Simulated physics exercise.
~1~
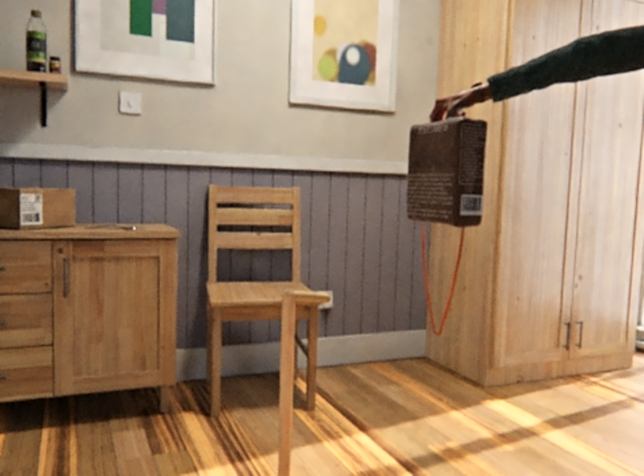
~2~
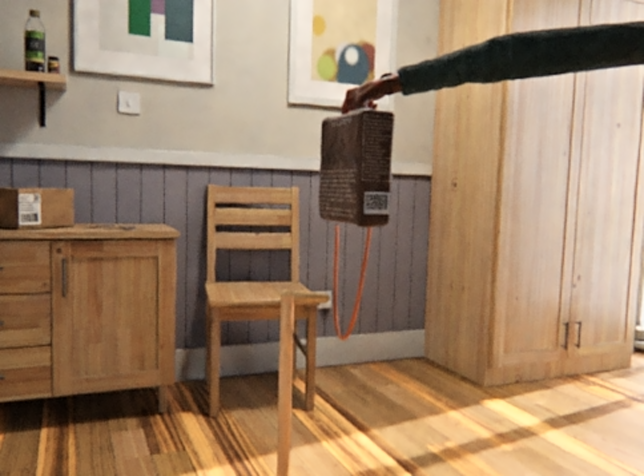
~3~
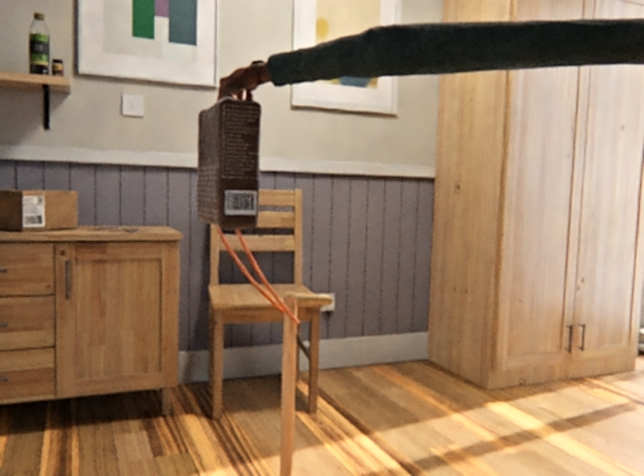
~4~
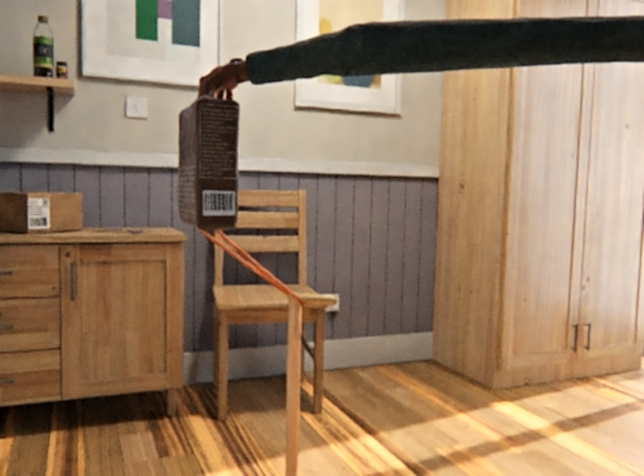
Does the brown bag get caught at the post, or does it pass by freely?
It gets caught. Its low-hanging orange loop snags on the hook and pulls tight once the bag has gone past the post.
